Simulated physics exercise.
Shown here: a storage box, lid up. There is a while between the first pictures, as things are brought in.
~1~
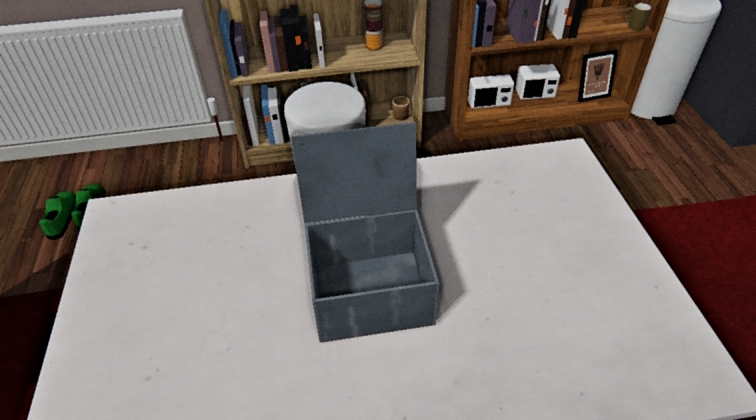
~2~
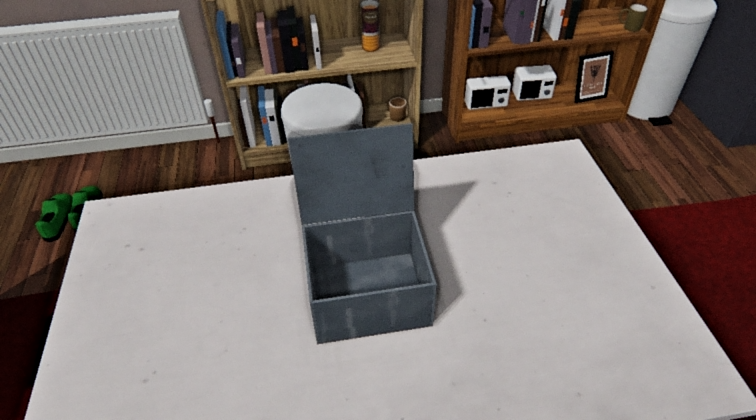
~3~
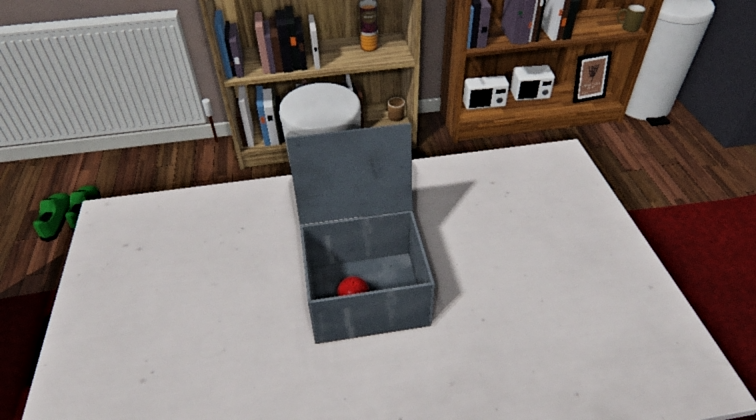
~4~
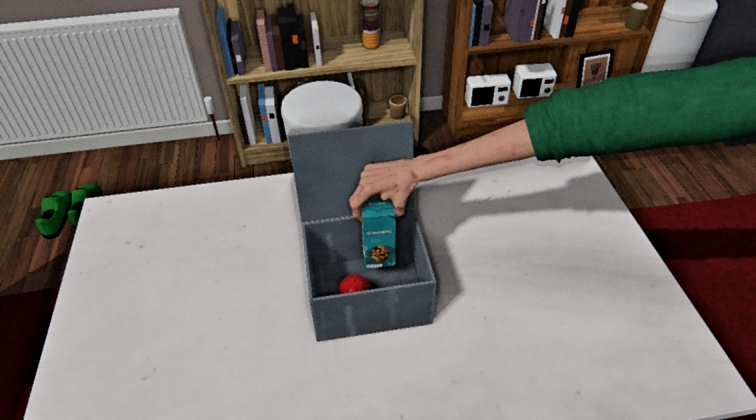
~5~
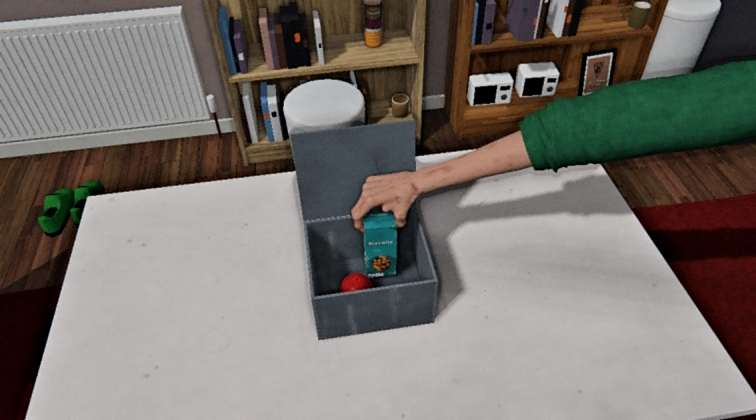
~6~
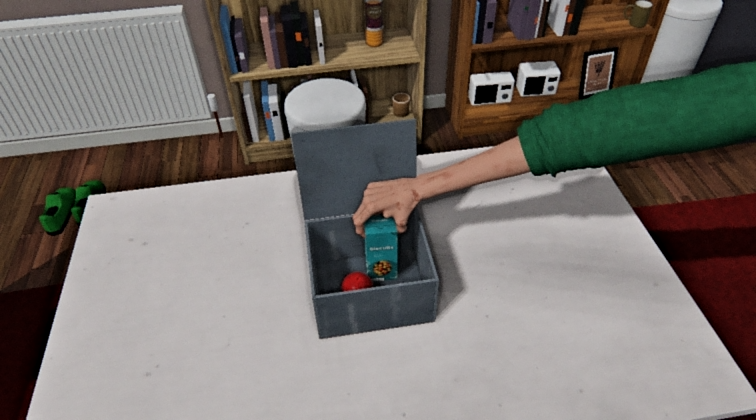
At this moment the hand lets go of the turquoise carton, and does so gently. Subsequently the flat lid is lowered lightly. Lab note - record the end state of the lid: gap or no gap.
Stuck open.
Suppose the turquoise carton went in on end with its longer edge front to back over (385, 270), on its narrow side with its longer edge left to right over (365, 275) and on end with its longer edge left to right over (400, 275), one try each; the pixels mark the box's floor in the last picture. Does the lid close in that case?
Open; shut; open.
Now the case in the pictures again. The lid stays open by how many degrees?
About 40°.
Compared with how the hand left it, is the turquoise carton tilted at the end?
The turquoise carton stays as it was set.
Then, 1.10 s past the last view, lid starting down.
Then, 1.50 s past the last view, lid 66° above the rim.
Then, 1.70 s past the last view, lid 46° above the rim.
Finally, lid 39° above the rim; both still in place. Final places as the last picture's camera would see them, turquoise carton near (381, 249).
